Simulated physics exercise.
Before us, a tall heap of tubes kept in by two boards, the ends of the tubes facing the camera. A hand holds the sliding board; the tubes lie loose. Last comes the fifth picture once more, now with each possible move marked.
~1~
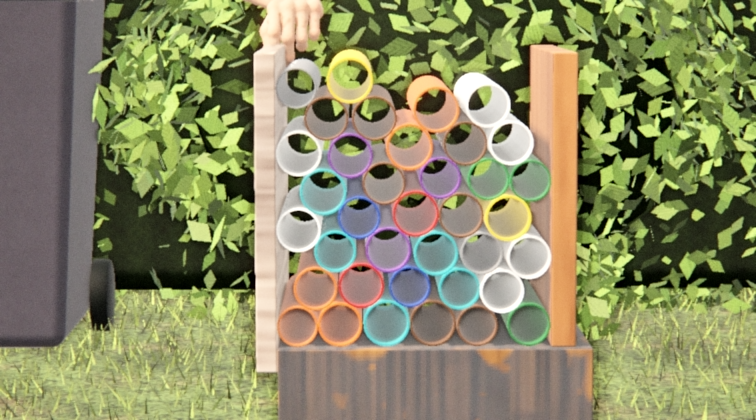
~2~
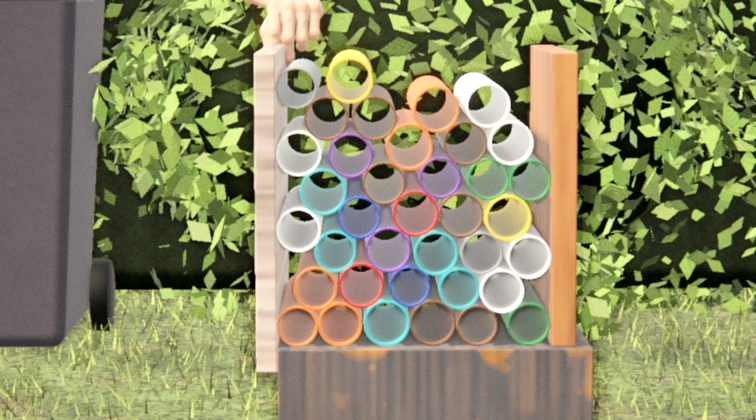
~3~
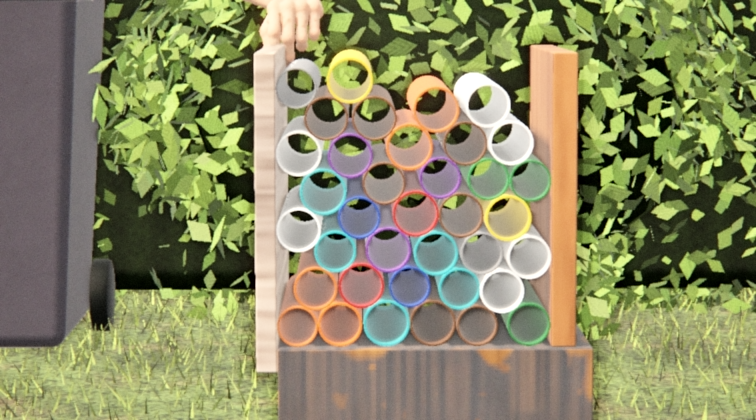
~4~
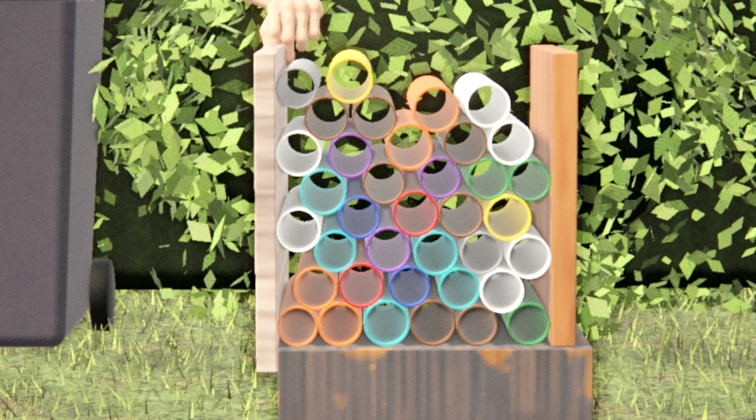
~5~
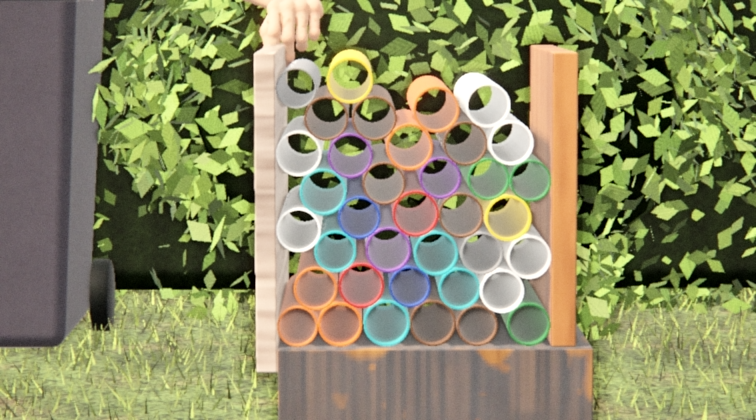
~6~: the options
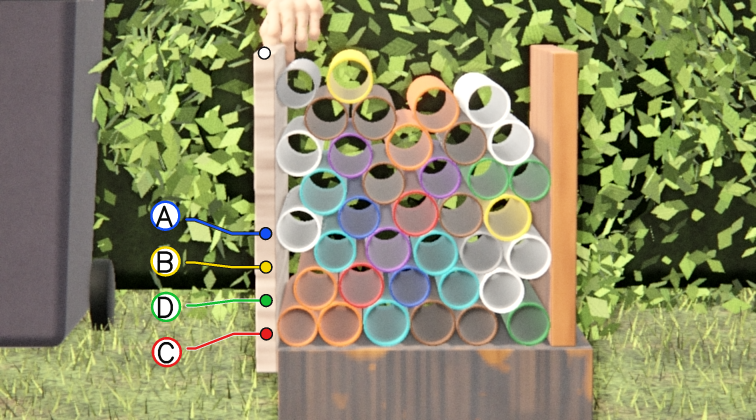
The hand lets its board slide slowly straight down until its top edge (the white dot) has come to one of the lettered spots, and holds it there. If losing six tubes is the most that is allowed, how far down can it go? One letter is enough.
Lower it to B and no more.
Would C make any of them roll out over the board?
At C: Yes.
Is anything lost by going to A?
At A: Yes.
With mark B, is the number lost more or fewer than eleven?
At B, fewer than eleven.
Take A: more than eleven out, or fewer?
It loses fewer than eleven.
On the marked copy, A at (265, 233); B at (266, 267); C at (266, 333); D at (266, 300); the white dot at (264, 53).
Taking B. A third of the way, top of the board (276, 145).
Two thirds of the way, top of the board (277, 248).
When it is over, top of the board (277, 266), four out over the board.
As for the rest, A four out over the board; C more than six out over the board; D more than six out over the board.
